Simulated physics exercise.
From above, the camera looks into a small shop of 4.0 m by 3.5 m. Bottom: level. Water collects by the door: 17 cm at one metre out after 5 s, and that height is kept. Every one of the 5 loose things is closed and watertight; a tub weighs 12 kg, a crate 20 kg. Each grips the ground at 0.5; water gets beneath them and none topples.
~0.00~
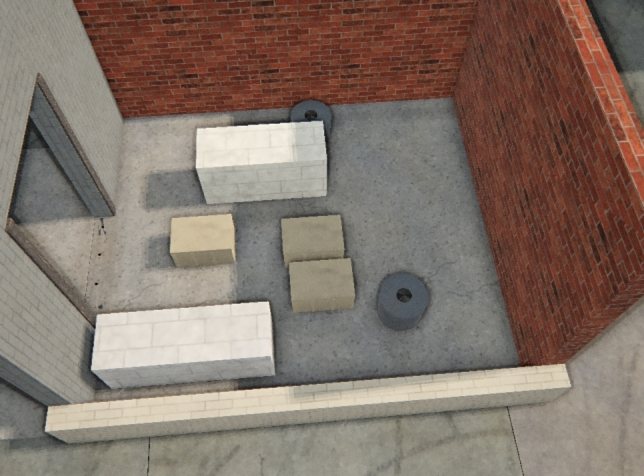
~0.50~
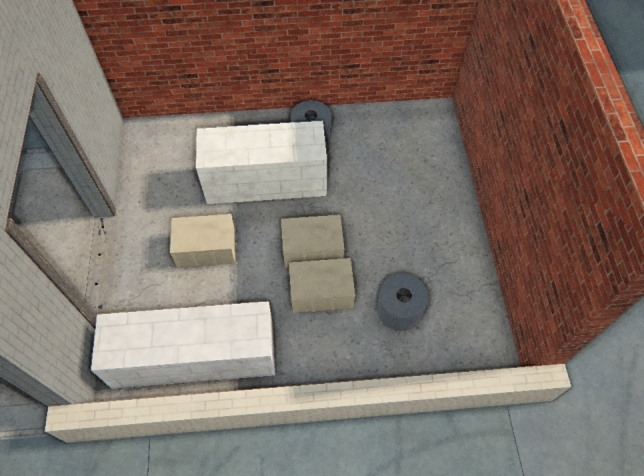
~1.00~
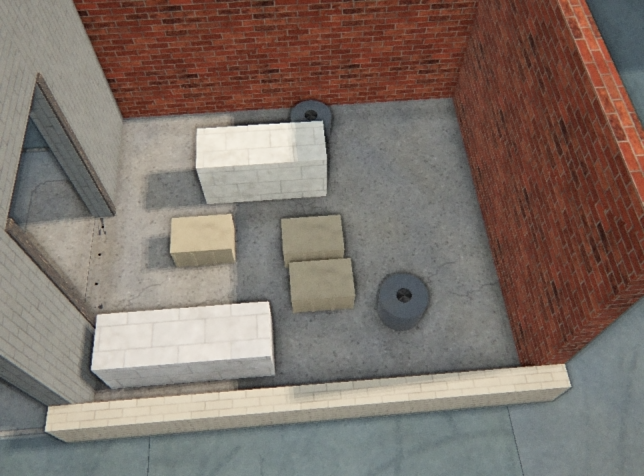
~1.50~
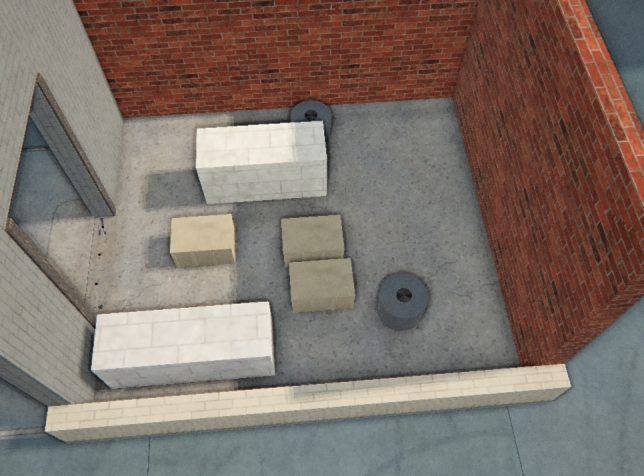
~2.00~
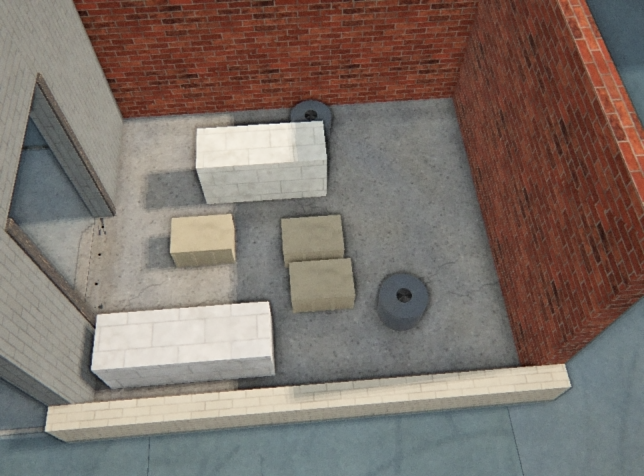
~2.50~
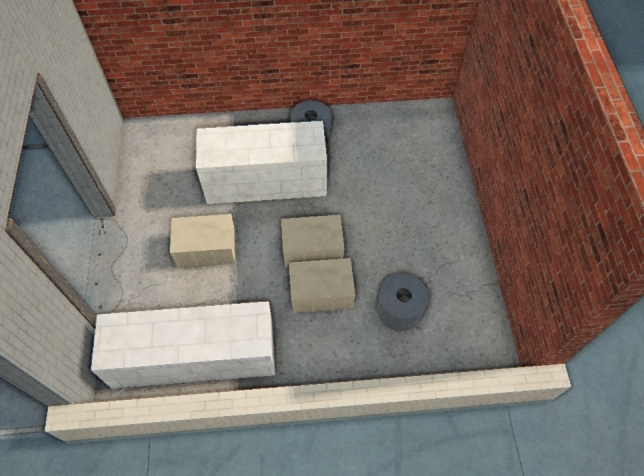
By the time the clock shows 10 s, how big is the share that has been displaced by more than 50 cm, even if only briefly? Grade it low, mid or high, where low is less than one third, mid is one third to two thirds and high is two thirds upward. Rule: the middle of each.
Grade: Mid.
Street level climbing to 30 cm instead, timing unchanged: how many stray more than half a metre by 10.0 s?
Then it comes to 5.
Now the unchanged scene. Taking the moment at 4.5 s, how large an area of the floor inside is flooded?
That flooded area is roughly 2.5 m2.
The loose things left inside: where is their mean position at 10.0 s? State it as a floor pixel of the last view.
Mean position: Approximately (367, 239).
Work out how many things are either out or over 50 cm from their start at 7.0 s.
It comes to 0.
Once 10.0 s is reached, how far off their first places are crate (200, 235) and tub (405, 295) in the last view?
Shifts: 200 cm / 0 cm.
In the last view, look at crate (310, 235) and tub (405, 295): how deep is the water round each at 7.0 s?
Roughly 6 and 1 cm.
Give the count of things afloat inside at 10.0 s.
At that instant the tally stands at 0.
After 3.5 s 0 of 5 are over 50 cm from their spots; 0 afloat.
After 4.5 s 0 of 5 are over 50 cm from their spots; 0 afloat.
After 7.0 s 0 of 5 are over 50 cm from their spots; 0 afloat.
After 10.0 s 2 of 5 are over 50 cm from their spots, and 2 have been at some point; 0 afloat.
